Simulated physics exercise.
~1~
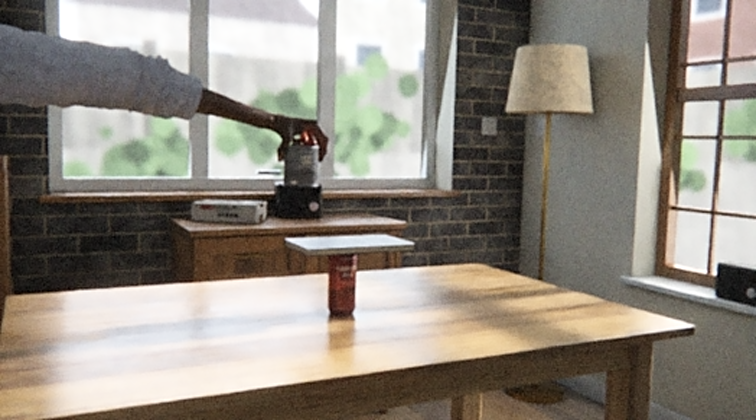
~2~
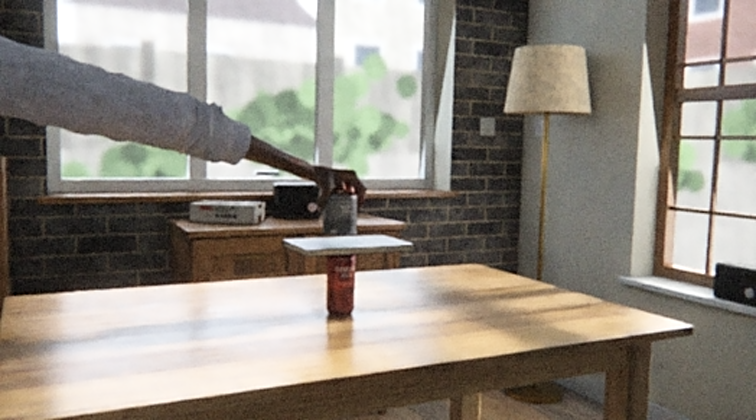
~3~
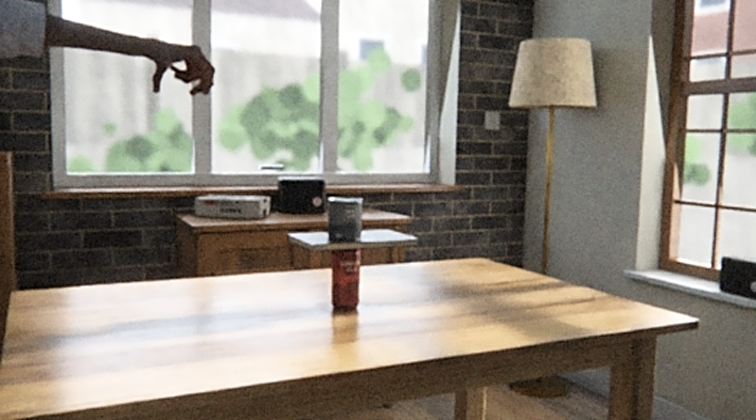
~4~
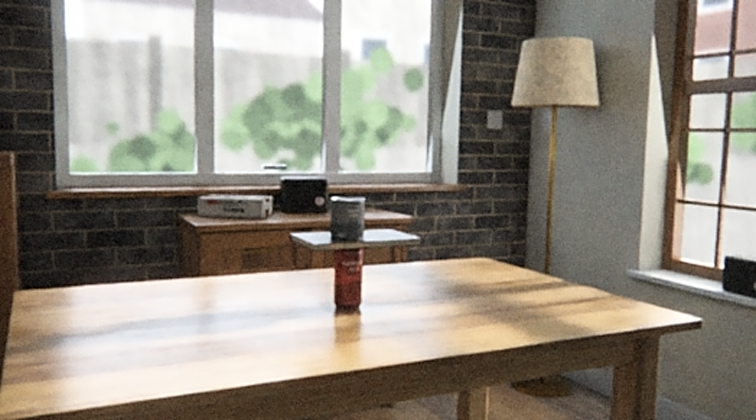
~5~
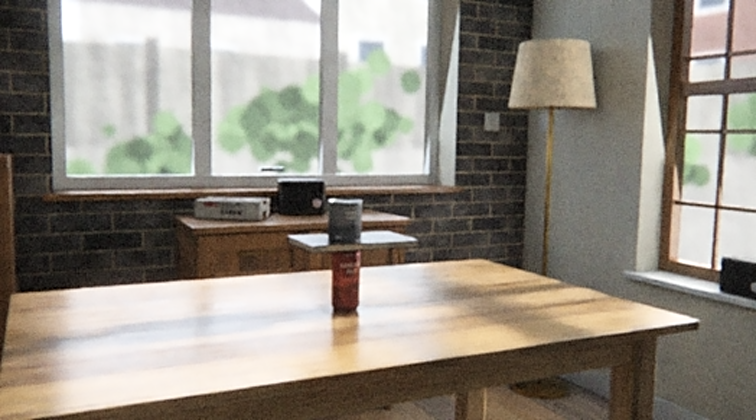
A hand lowers a grey tin onto a board atop a red can, and it holds.
